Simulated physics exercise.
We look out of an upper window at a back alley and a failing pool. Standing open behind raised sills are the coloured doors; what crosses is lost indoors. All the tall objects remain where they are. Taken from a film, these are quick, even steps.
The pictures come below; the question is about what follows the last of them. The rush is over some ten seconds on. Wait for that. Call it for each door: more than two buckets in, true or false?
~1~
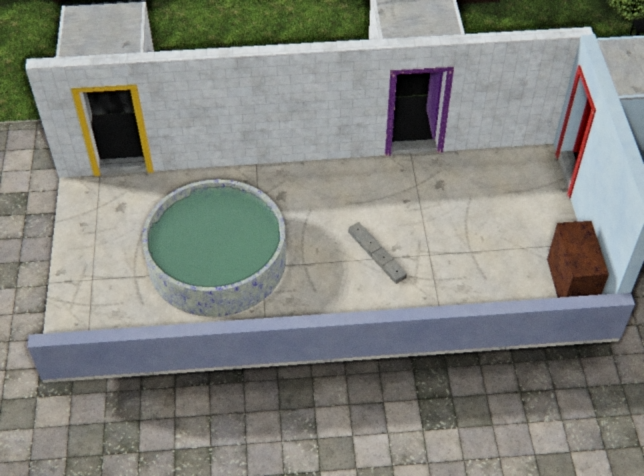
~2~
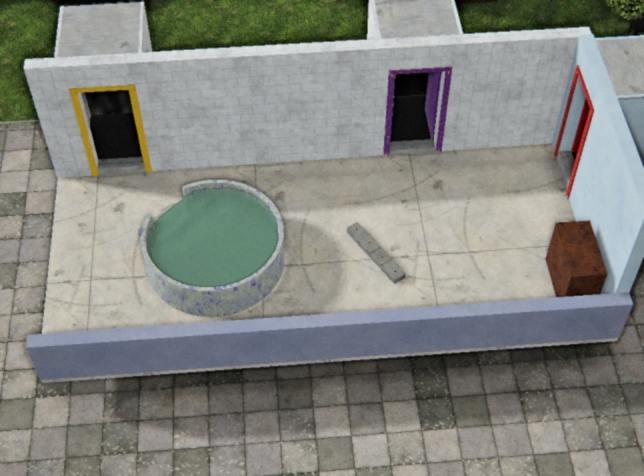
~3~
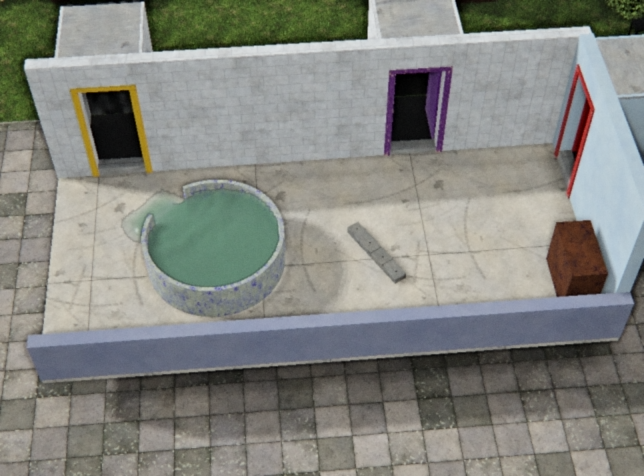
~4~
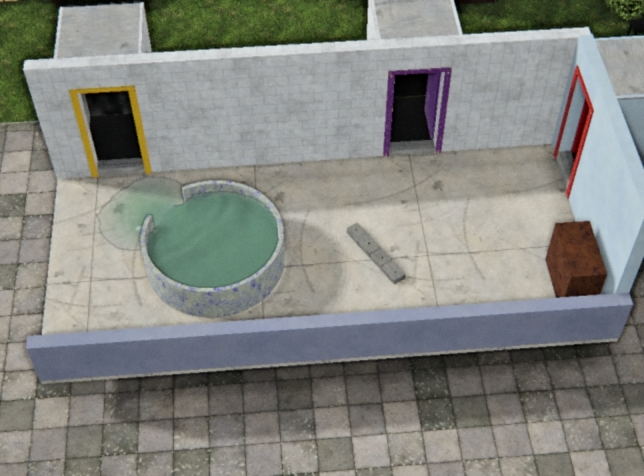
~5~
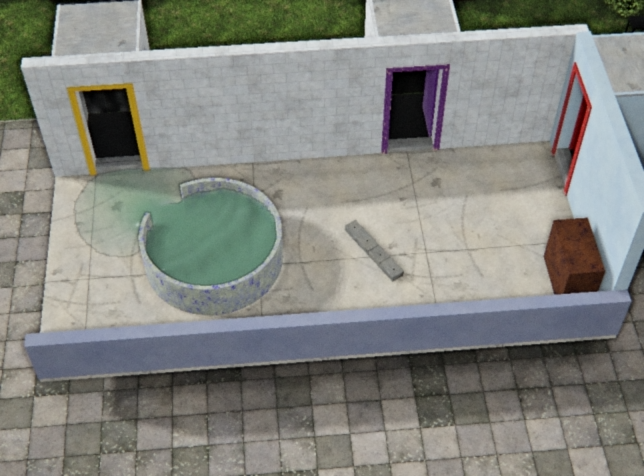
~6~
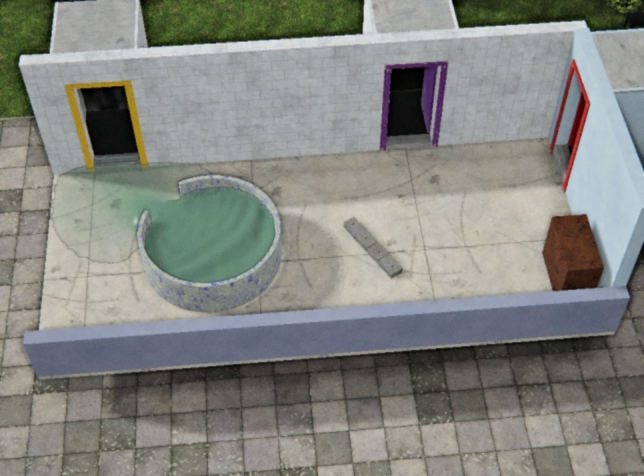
Red door false, yellow door true, purple door false.
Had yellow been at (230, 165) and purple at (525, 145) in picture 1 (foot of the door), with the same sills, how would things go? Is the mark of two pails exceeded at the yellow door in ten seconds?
Well, the yellow door remains short of it.
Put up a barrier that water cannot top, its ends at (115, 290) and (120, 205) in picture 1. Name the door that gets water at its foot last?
My pick is the red-painted one.
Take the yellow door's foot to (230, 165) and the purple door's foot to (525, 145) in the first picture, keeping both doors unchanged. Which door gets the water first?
I'd go with the door marked yellow.
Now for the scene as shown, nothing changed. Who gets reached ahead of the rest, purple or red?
From the pictures, my answer is the door marked purple.
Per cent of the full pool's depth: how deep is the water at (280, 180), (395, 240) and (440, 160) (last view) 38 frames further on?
I'd say close to 2, 2 and 2 percent.
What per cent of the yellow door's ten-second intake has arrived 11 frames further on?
Around 60 percent.
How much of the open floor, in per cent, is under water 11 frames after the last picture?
Roughly 20 per cent.
A moment on, water covers 15 % of the floor; the red door not reached, the yellow door over two buckets in, the purple door not reached.
Next, water covers 20 % of the floor; the red door not reached, the yellow door far over two buckets in, the purple door not reached.
Then, water covers 25 % of the floor; the red door not reached, the yellow door far over two buckets in, the purple door not reached.
Later, water covers 30 % of the floor; the red door not reached, the yellow door far over two buckets in, the purple door wet at the sill, nothing in.
In the end, water covers 35 % of the floor; the red door not reached, the yellow door far over two buckets in, the purple door wet at the sill, nothing in.
